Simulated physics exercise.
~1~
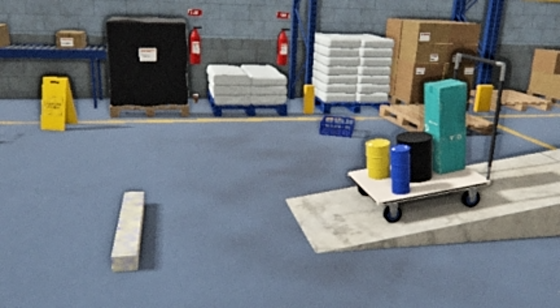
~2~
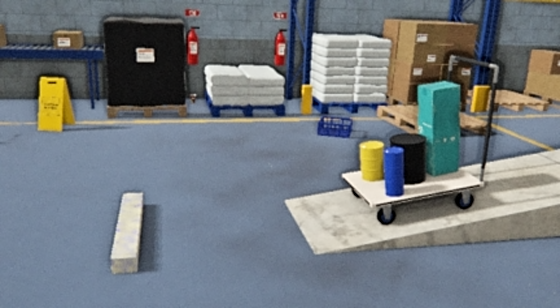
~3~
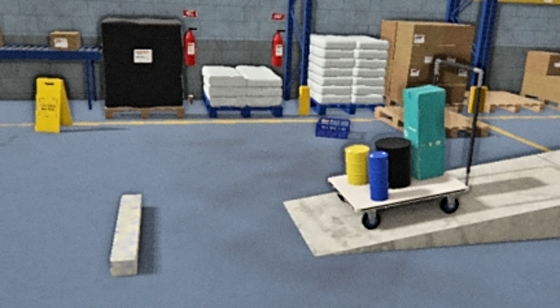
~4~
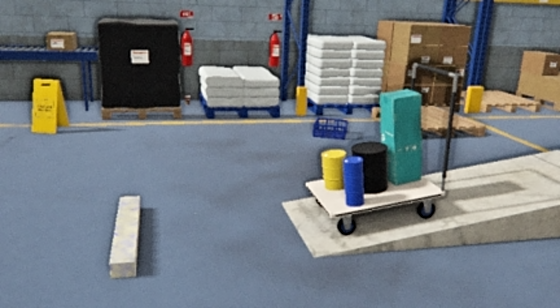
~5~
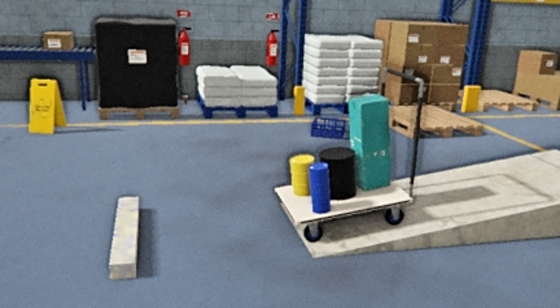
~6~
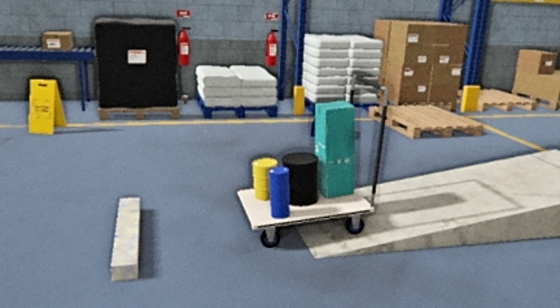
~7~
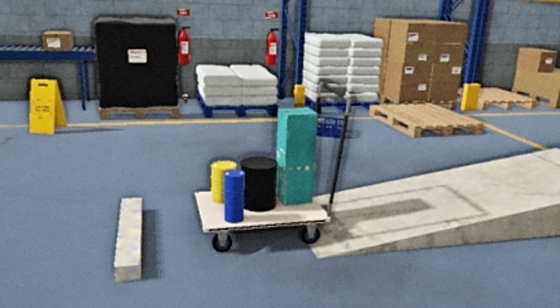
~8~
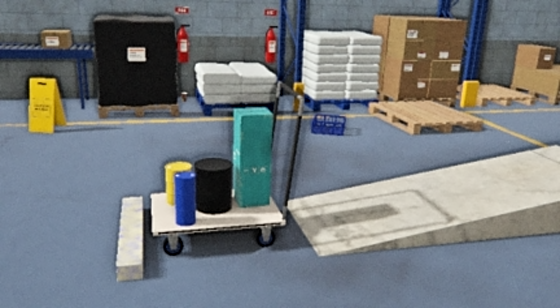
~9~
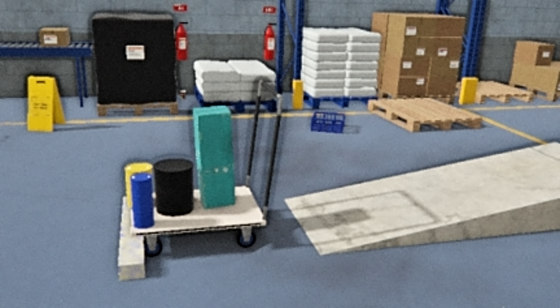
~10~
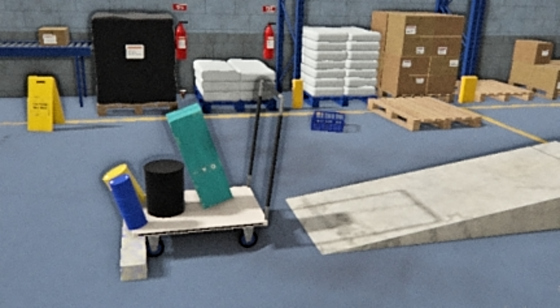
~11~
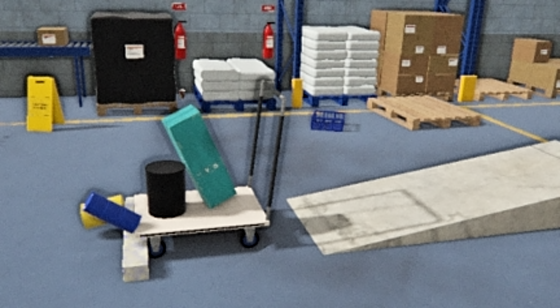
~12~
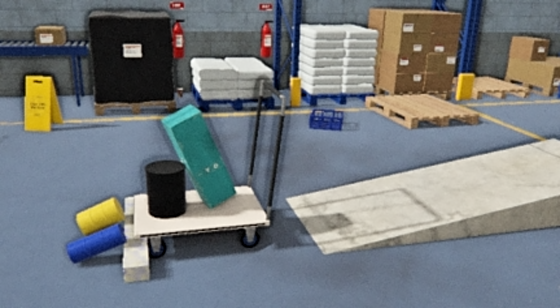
A flat trolley with a tall handle stands on a pale ramp at the right of a warehouse, seen from slightly above, with shelving, stacked sacks and boxes behind. It carries a yellow canister, a blue canister, a black pail and a tall turquoise box. The trolley rolls left down the ramp and across the blue floor until it stops abruptly at a low kerb. The turquoise box tilts left while both canisters tip over the front edge. They end lying on the floor beyond the kerb, while the upright pail and leaning box remain aboard.
